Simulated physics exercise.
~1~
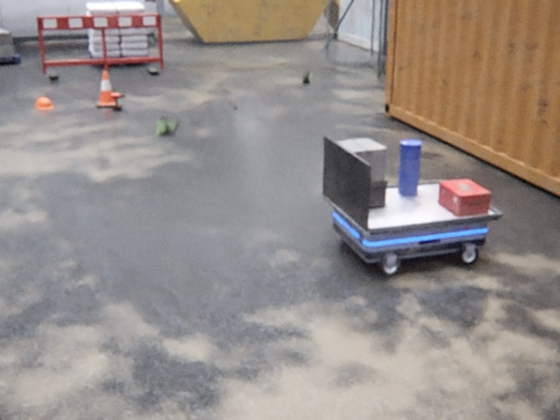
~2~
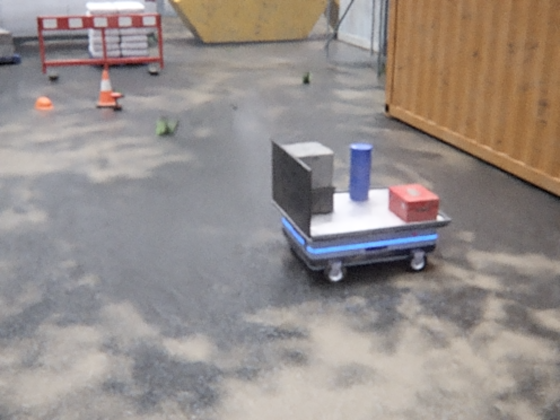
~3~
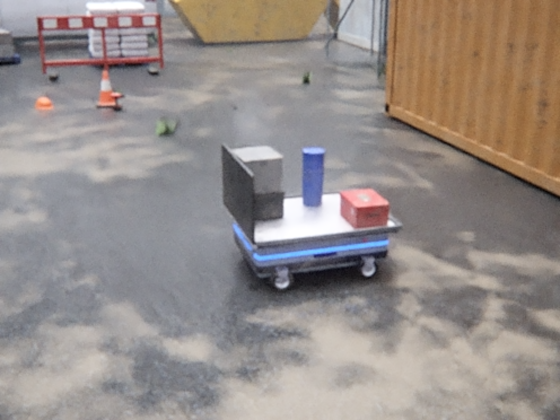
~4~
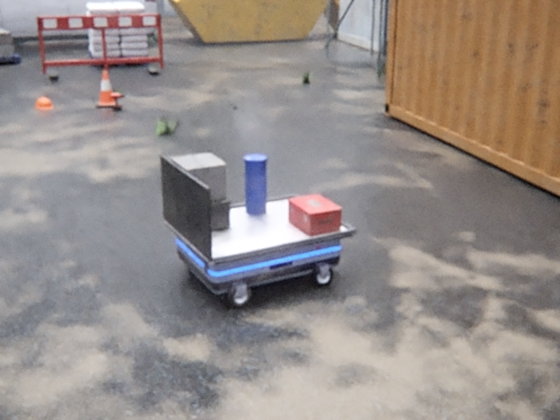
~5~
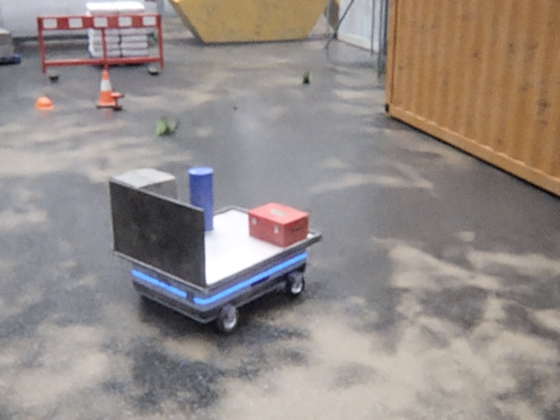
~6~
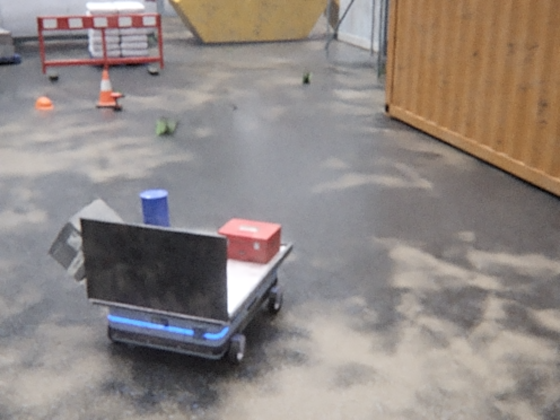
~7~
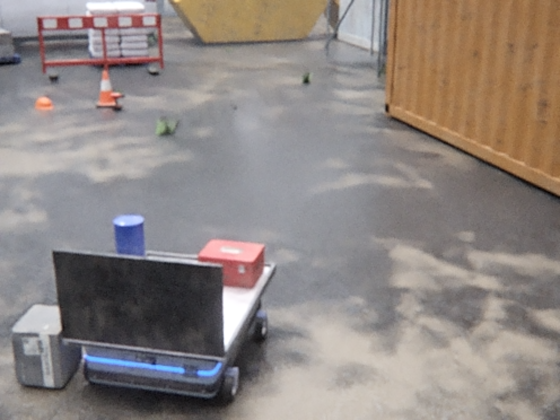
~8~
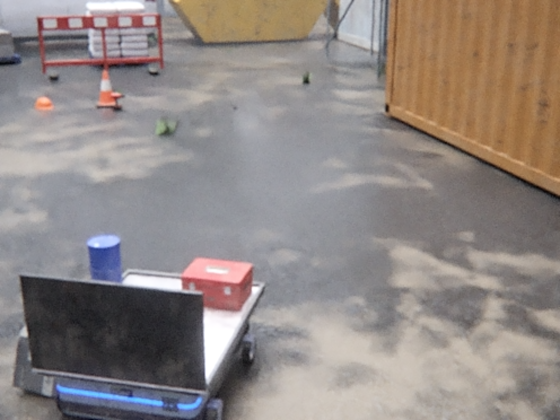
A cart rolls left and turns toward the viewer as a grey box topples off.
